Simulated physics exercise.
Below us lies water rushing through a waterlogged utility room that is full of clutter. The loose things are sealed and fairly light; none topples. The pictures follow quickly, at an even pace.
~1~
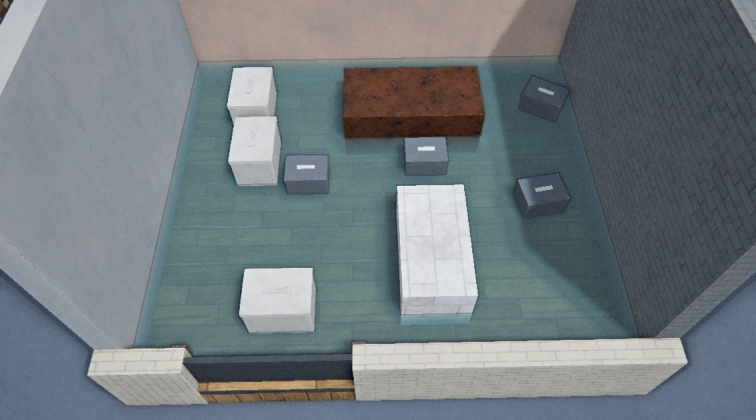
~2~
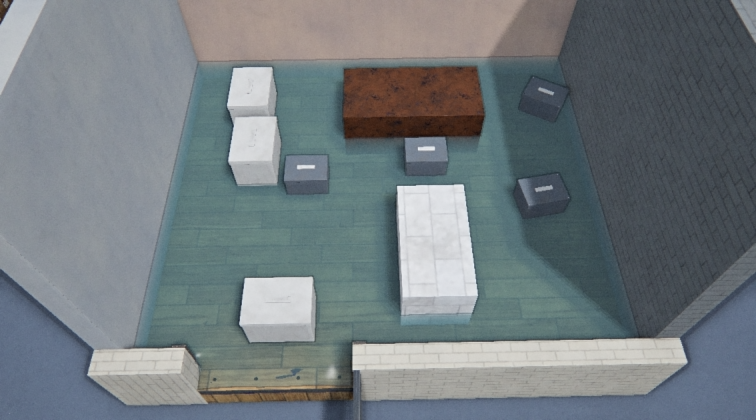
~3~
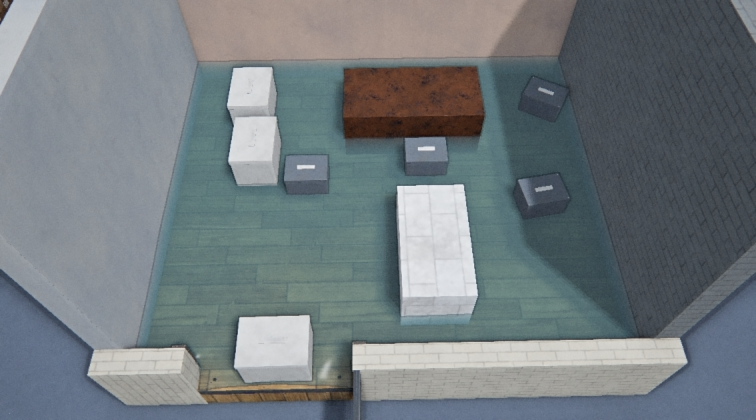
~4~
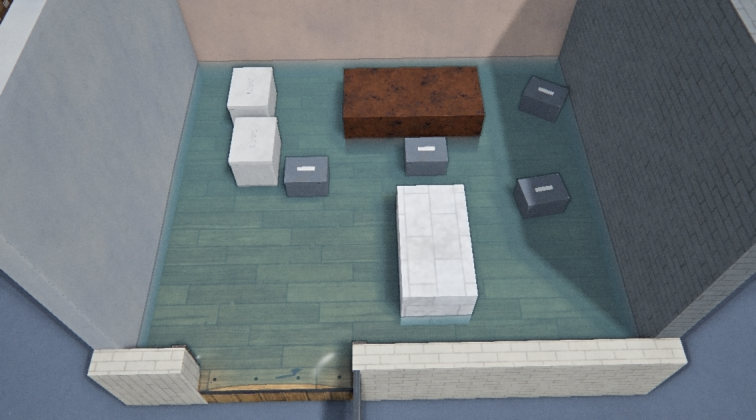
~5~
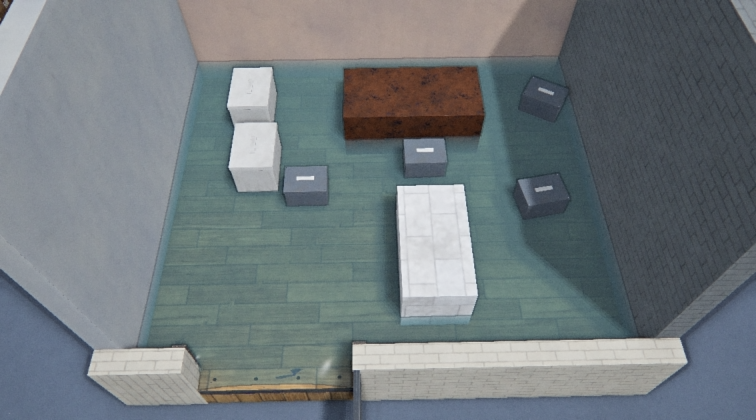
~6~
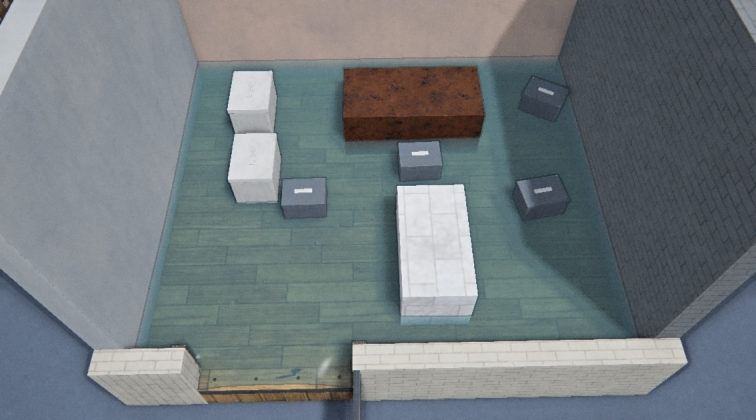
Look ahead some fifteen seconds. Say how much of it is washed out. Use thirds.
Share: Two thirds or more.
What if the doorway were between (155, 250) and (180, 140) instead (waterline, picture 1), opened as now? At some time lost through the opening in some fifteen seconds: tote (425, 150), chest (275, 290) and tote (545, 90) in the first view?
In that order: Washed out, gone, kept in.
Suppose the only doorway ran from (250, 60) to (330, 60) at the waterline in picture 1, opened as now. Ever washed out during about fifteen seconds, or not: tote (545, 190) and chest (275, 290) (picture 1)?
In turn: Inside, no.
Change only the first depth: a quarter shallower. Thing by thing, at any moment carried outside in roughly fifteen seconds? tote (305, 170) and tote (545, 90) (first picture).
As listed: Out, still in.
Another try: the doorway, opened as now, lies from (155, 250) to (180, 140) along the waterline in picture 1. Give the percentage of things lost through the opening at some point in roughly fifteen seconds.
I make it 70 per cent.
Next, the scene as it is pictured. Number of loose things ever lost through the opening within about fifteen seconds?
It comes to 5.
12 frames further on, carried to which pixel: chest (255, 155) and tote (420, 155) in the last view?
At about (232, 361) and (303, 268).
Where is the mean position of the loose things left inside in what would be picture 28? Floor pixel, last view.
Around (398, 224).
A moment on, 1 of 7 are out; 6 afloat.
Next, 2 of 7 are out; 5 afloat.
Later, 4 of 7 are out; 3 afloat.
In the end, 5 of 7 are out; 2 afloat.
